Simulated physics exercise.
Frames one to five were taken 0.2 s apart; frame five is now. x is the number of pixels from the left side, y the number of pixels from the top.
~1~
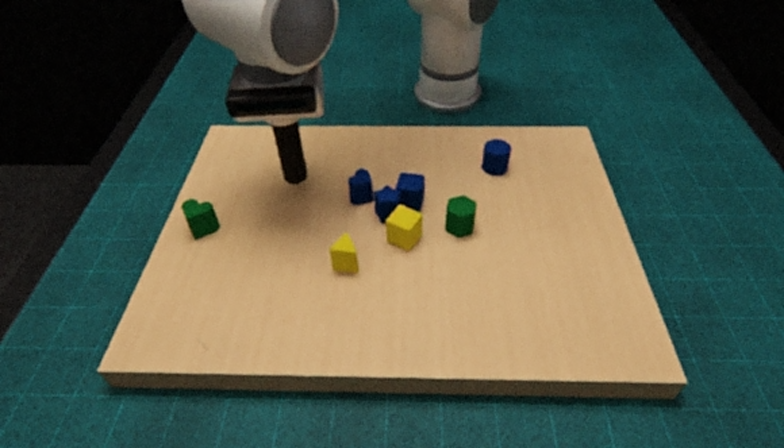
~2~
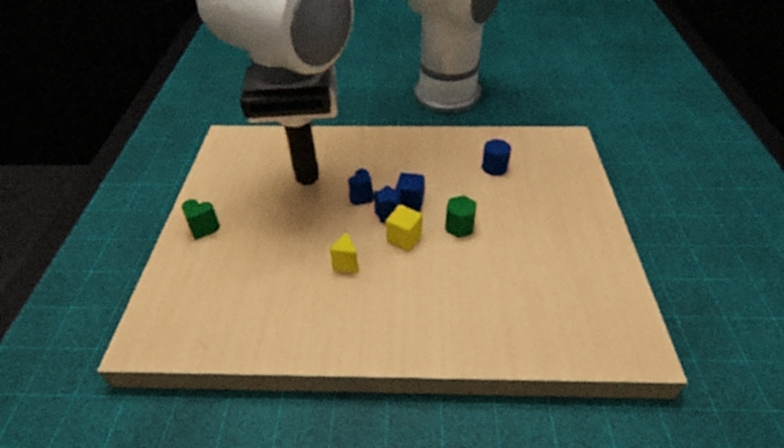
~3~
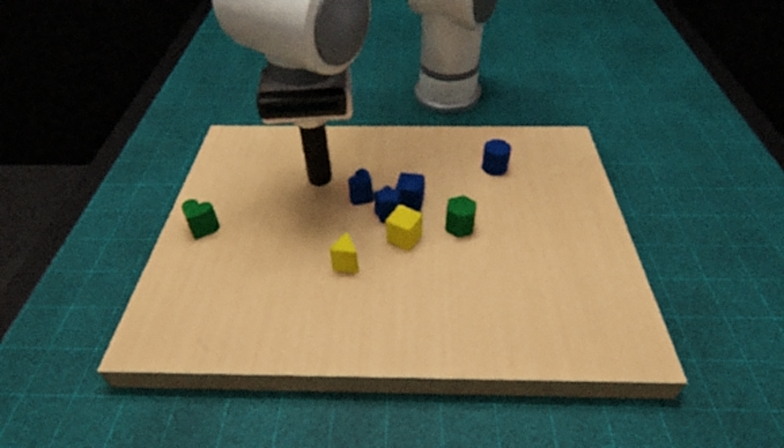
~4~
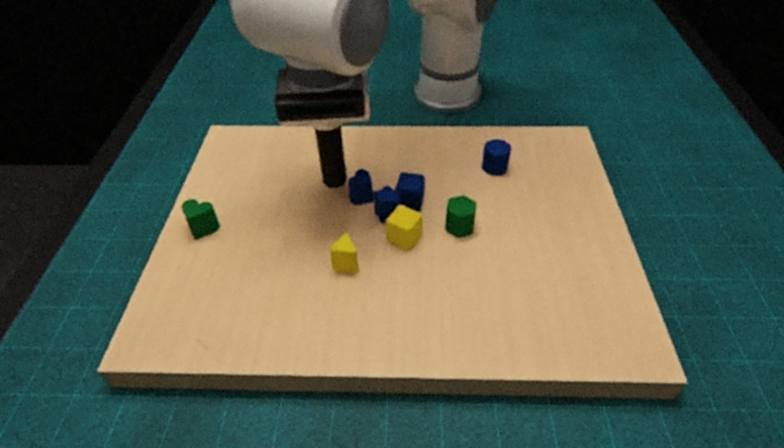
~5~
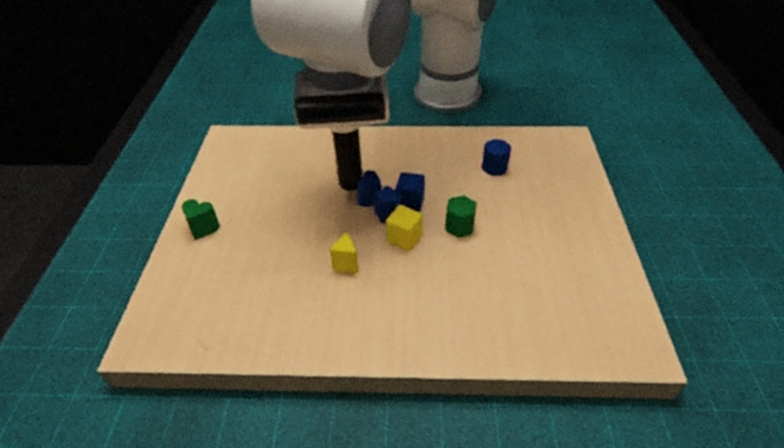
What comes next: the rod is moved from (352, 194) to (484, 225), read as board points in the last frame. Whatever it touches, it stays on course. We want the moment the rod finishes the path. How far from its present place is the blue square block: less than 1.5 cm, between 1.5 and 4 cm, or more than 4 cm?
Goes over 4 cm.
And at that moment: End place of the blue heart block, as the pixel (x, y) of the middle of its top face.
The middle of the upper face of the blue heart block will lie at about (511, 206) in the picture.
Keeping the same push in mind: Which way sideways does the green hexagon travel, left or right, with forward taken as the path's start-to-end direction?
Picture yourself facing from the start of the path to its end: The green hexagon moves off to your right.
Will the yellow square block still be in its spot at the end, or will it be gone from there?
It will be nudged away from its spot.
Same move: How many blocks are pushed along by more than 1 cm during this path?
It should be three or more, as far as I can tell.
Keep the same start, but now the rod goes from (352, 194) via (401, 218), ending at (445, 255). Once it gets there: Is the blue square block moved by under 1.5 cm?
No, I don't think so.
On the path given first. One third of the way, rod (394, 195); blue heart block (414, 189); blue star-shaped block (402, 204), turned 65° clockwise; yellow square block (409, 224); blue square block (435, 183), turned 35° anticlockwise.
Two thirds of the way, rod (440, 205); blue heart block (464, 197), turned 15° anticlockwise; blue star-shaped block (414, 205); yellow square block (408, 227); blue square block (473, 181), turned 75° anticlockwise; green hexagon (480, 211), turned 45° clockwise.
At the end, rod (486, 215); blue heart block (511, 206), turned 15° anticlockwise; blue star-shaped block (414, 205), turned 140° clockwise; yellow square block (408, 227); blue square block (476, 181), turned 85° anticlockwise; green hexagon (516, 227), turned 100° clockwise.
